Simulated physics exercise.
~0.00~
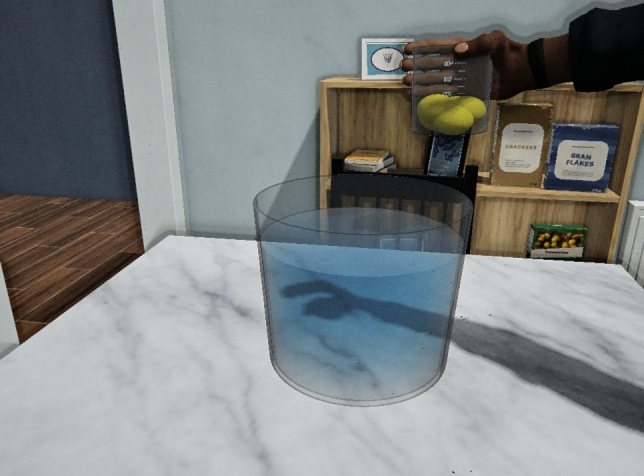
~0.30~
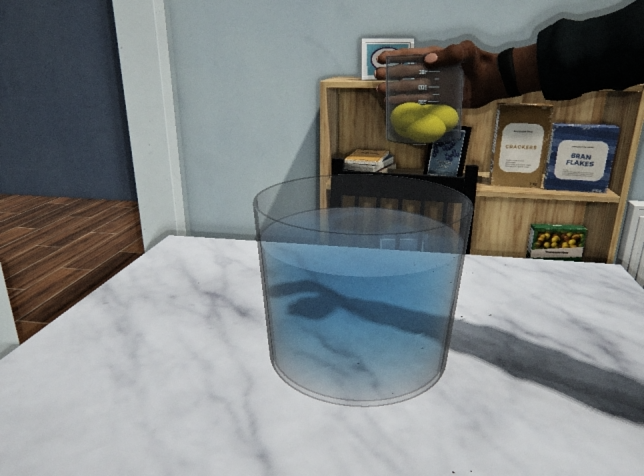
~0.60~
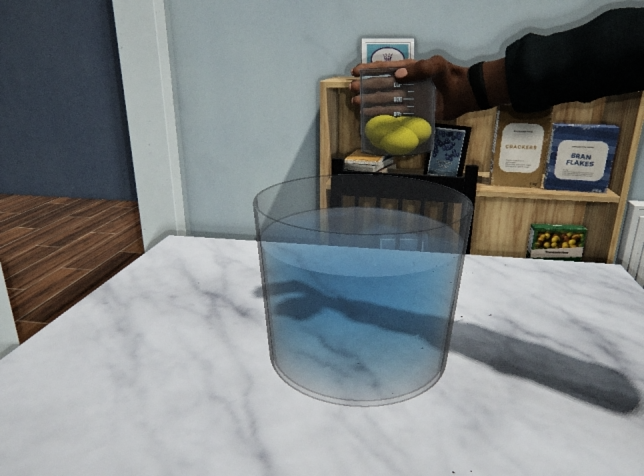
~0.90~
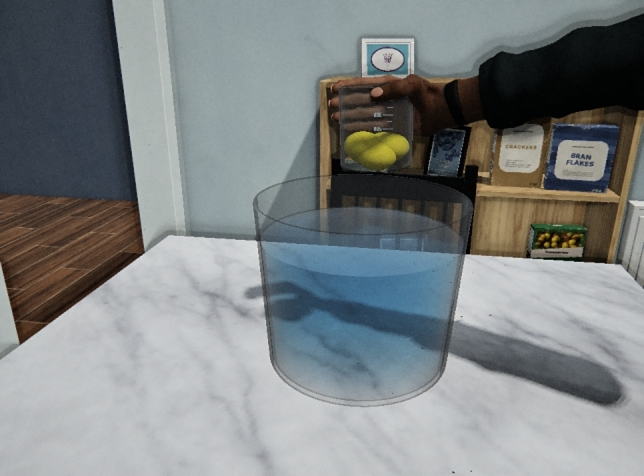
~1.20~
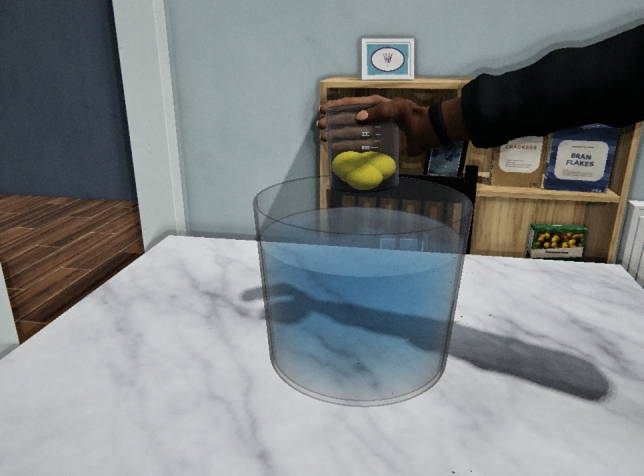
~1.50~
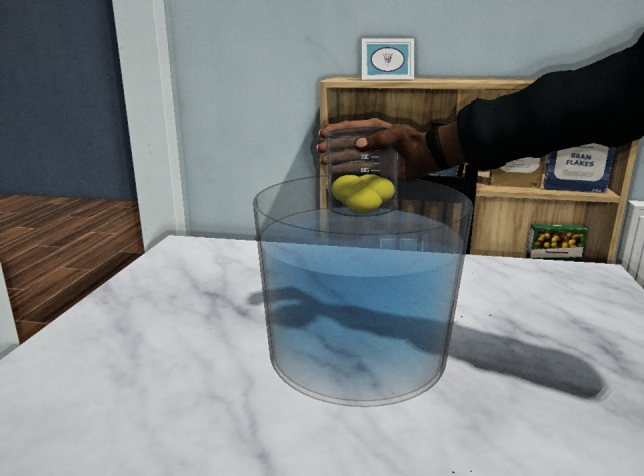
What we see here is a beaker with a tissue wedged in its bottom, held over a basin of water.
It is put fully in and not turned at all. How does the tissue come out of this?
Sodden.
Around 2.0 s, the beaker enters the water.
Around 2.6 s, water pours in as the air escapes.
Around 4.0 s, the beaker is under, flooded, and the tissue is wet.
